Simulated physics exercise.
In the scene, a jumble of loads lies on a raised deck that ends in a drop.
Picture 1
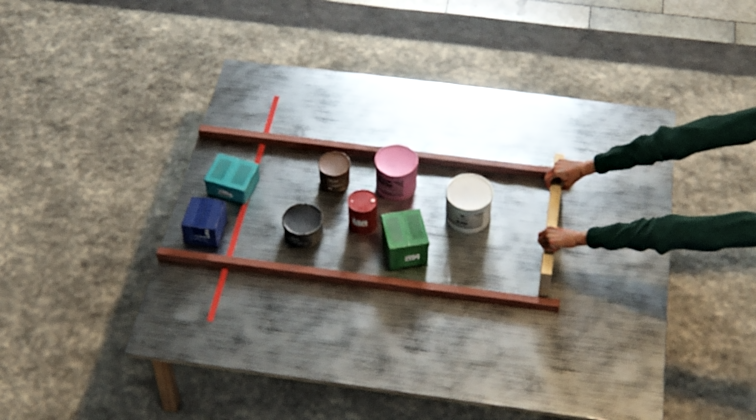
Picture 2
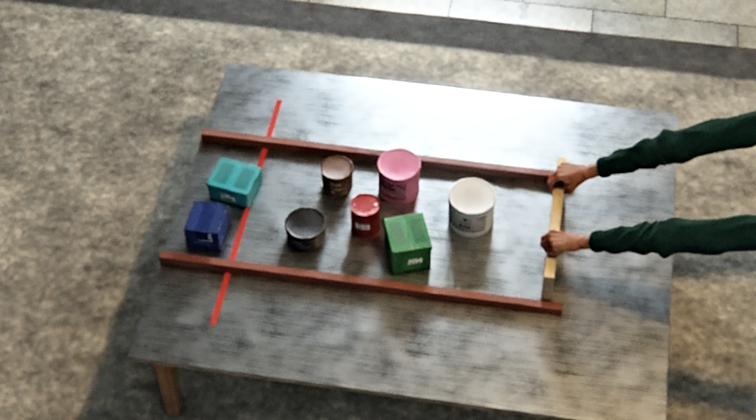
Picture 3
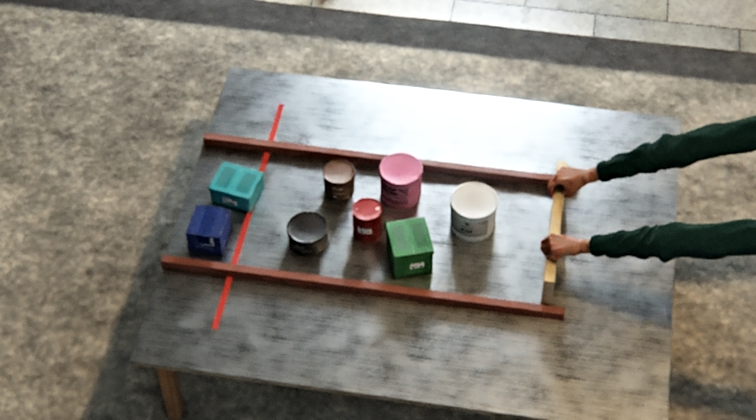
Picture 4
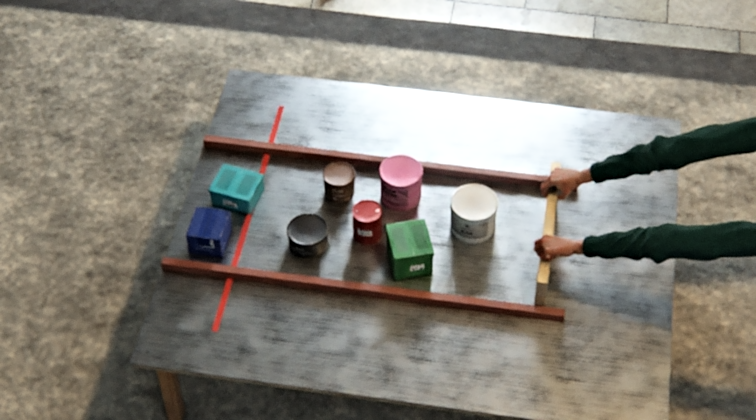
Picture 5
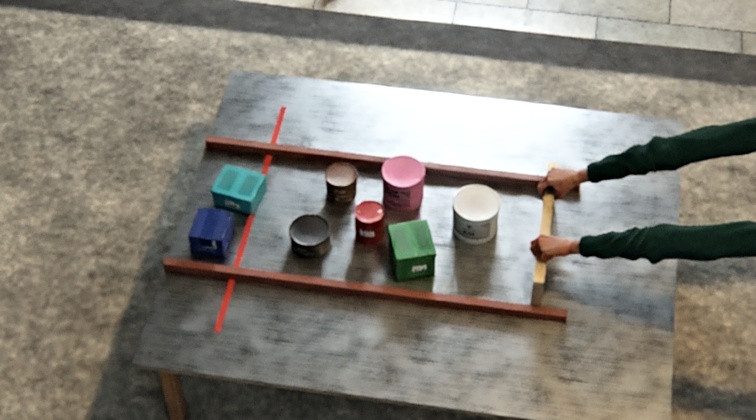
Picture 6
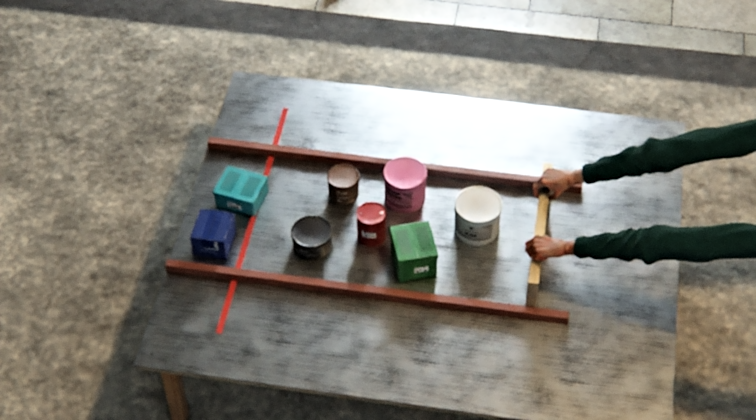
Two hands in dark green sleeves grip a pale wooden plank at the right of a grey table, seen from above on rough paved ground. Between two reddish-brown rails sit a white pail, pink tub, green box, red canister, brown and black pails, with turquoise and blue containers left beside red tape. The hands slide the plank slightly left, while the view drifts very slightly.
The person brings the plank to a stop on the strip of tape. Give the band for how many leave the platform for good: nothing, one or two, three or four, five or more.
When it halts, one, or two, of them have come off.
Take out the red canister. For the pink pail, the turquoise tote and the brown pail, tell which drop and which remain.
Here's how it goes: The pink pail is still up there, the turquoise tote ends up down, and the brown pail is still up there.
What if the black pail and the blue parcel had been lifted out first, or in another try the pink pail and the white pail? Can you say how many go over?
In order, the numbers are 1 and 1.
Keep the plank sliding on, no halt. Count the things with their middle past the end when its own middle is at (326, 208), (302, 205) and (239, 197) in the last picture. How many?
In order of the places given, that's 0, 0 and 5.
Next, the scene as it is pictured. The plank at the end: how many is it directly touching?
3 of them.
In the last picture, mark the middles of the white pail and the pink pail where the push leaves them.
The white pail ends at (234, 189) and the pink pail at (246, 156).
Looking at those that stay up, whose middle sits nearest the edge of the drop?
That would be the black pail.
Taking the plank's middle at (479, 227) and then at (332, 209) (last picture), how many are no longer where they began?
One spot: 1. Other spot: 6.
A little later, none off yet; blue parcel at rest near (214, 234); turquoise tote at rest near (241, 192); black pail at rest near (312, 238).
Next, none off yet; blue parcel at rest near (214, 234); turquoise tote at rest near (241, 192); black pail shifted about its own width near (282, 245).
When it is over, the number that fall off is one or two; down, turquoise tote and blue parcel.
